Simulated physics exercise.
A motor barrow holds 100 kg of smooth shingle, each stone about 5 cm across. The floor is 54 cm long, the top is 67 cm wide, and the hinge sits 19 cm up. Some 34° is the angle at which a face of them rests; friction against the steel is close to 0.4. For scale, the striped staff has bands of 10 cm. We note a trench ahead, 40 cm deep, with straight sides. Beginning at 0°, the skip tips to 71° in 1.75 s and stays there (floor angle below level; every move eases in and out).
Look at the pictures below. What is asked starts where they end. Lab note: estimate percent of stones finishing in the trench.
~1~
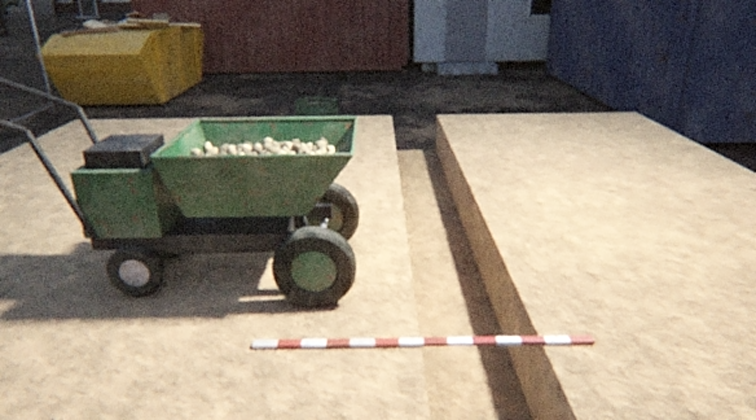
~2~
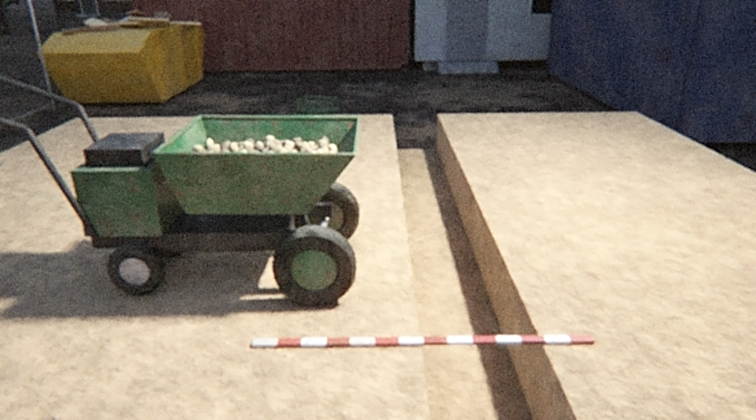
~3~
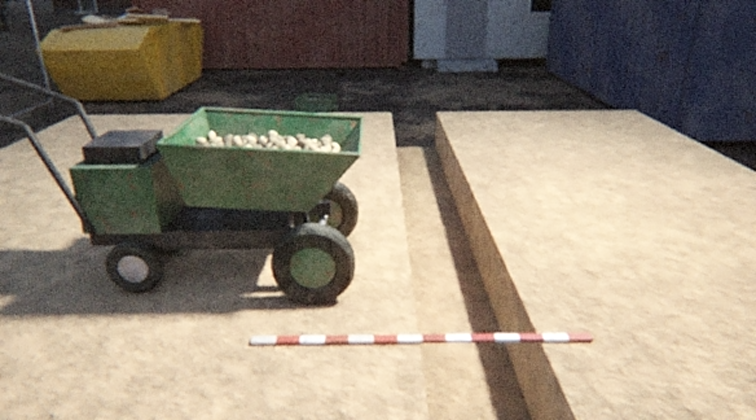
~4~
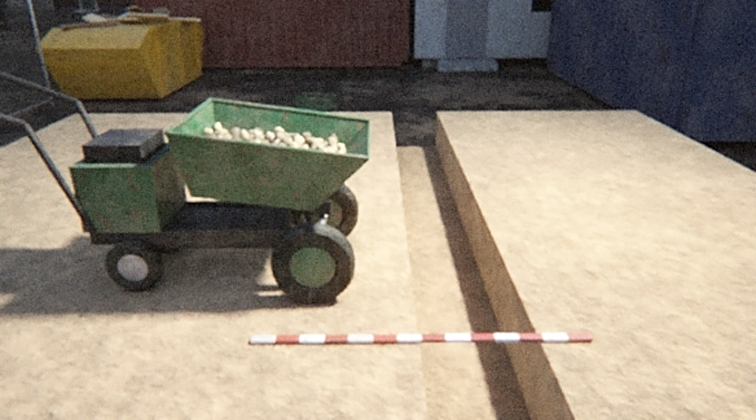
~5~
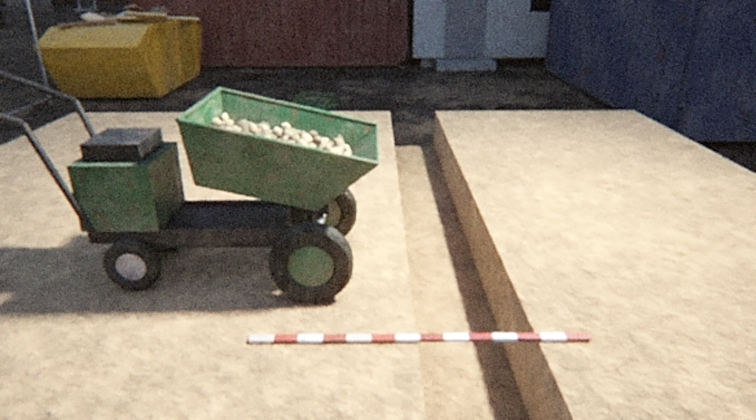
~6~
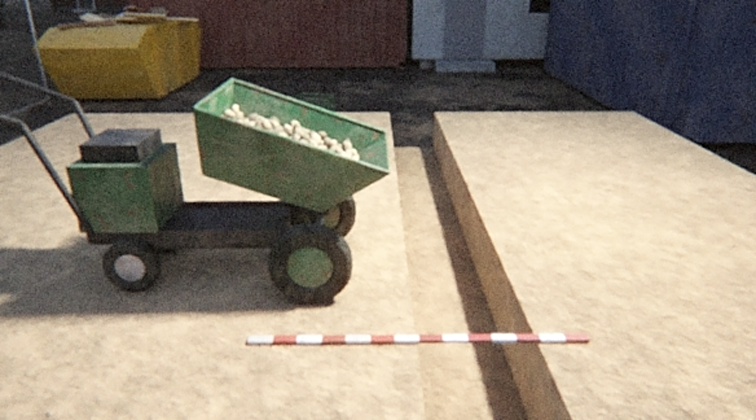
Approx. 100 %.
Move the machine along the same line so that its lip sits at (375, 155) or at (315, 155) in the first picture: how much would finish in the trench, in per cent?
Near 90 and near 100 percent.
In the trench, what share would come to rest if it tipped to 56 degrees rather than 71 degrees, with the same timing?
Around 65 per cent would finish in the trench.
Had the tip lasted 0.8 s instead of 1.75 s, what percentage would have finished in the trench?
Close to 90 per cent then.
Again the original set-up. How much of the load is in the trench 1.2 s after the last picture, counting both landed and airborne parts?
Some 60 per cent.
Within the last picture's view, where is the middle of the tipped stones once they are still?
Their middle ends up near (467, 323).
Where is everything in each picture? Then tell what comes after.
The skip is at 0°, its lip at (352, 156); the top of the load is at (273, 149), in the first picture.
The skip is at 1°, its lip at (355, 155); the top of the load is at (269, 147), in the second picture.
Lip at (360, 155), floor tilted 4°, highest stones at (260, 143), in the third picture.
Lip at (369, 159), floor tilted 8°, highest stones at (233, 136), in the fourth picture.
The skip is at 13°, its lip at (378, 164); the top of the load is at (234, 127), in the fifth picture.
Lip at (389, 173), floor tilted 19°, highest stones at (241, 120), in the sixth picture.
Then, 0.7 s after the last picture the floor is at 60°, 99 % in the skip, 1 % in the trench; the foremost stones are at (447, 232).
Then, 1.2 s after the last picture the floor is at 71°, 38 % in the skip, 62 % in the trench; the foremost stones are at (497, 308).
Then, 1.6 s after the last picture the floor is at 71°, 14 % in the skip, 86 % in the trench; the foremost stones are at (494, 315).
Then, 3.6 s after the last picture the floor is at 71°, 0 % in the skip, 100 % in the trench; the foremost stones are at (493, 312).
